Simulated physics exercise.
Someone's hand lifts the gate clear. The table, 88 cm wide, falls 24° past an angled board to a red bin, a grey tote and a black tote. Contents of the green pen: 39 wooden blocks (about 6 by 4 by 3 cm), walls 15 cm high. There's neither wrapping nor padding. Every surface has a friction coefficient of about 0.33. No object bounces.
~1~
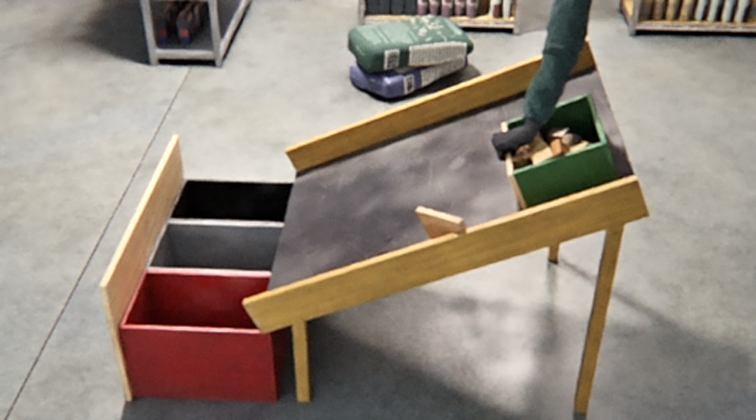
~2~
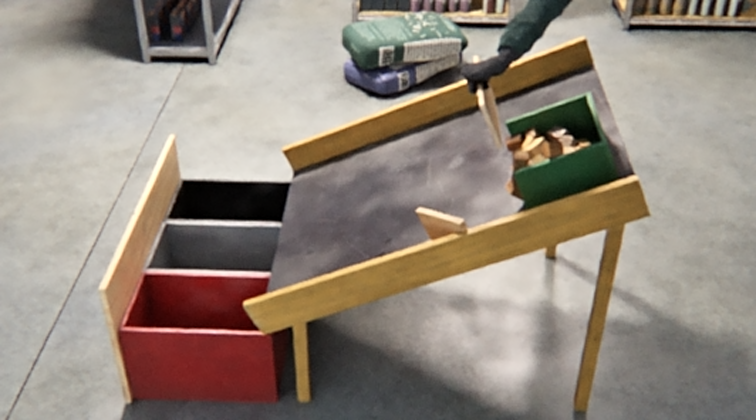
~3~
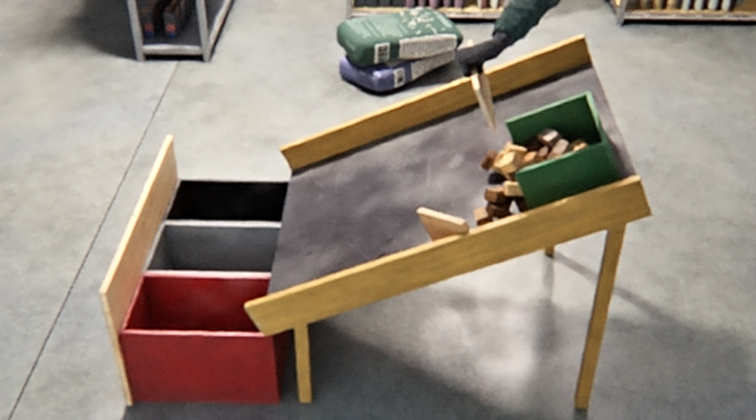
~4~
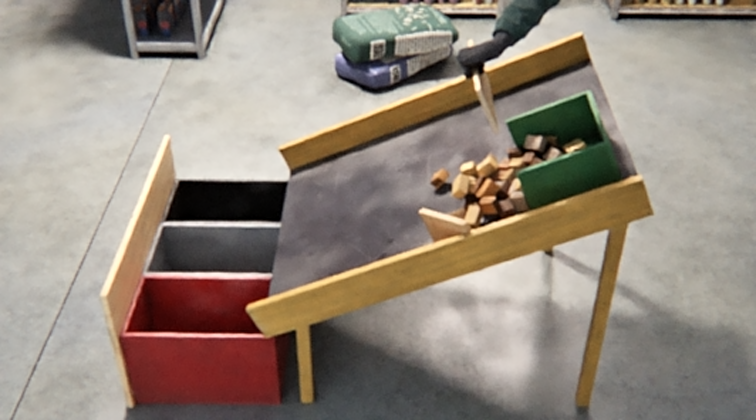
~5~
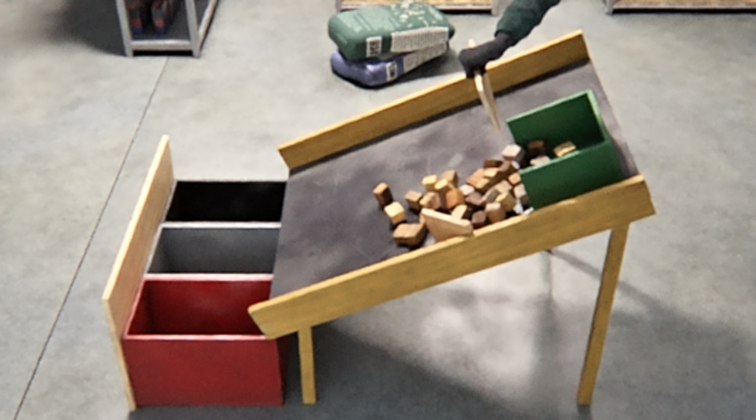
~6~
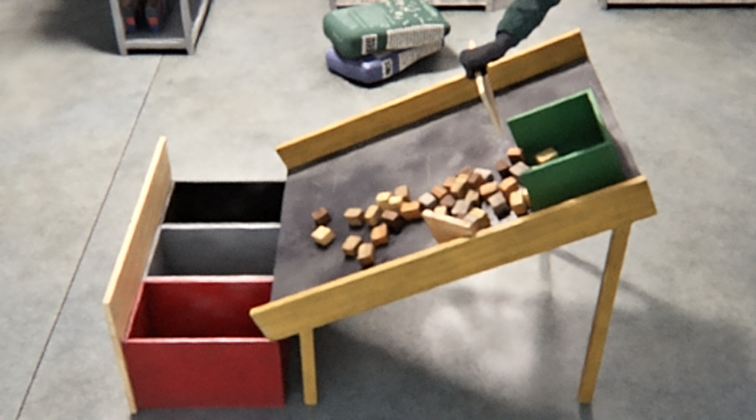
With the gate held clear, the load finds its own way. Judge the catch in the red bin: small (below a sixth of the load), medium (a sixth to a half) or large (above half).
Medium.
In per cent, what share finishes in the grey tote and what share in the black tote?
Roughly 60 % for the first place and 0 % for the second.
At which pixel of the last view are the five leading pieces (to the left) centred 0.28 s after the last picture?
The leading five average out near (232, 273).
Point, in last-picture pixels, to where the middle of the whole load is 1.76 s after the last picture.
I'd put the middle close to (193, 323) in the last view.
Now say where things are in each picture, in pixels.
In the first frame (we follow the rim corner now nearest the camera), green pen at (602, 143); red bin at (267, 332); nothing out yet.
The second frame shows green pen at (602, 143); 1 out, the lowest block at (517, 190).
The third frame shows green pen at (603, 143); 10 out, the lowest block at (484, 216).
The fourth frame shows green pen at (605, 142); 23 out.
The fifth frame shows green pen at (607, 142); 31 out, the lowest block at (383, 194).
The sixth frame shows green pen at (608, 143); red bin at (274, 340); 34 out, the lowest block at (322, 216).
Then, 0.28 s after the last picture, 3 in the grey tote, 33 on the slope and 3 in the air.
Then, 0.63 s after the last picture, 3 in the red bin, 11 in the grey tote, 24 on the slope and 1 in the air.
Then, 1.13 s after the last picture, 11 in the red bin, 24 in the grey tote and 4 on the slope.
Outcome (1.76 s after the last picture), 13 in the red bin, 24 in the grey tote and 2 on the slope. Asked share, 13 of 39, 33 per cent.
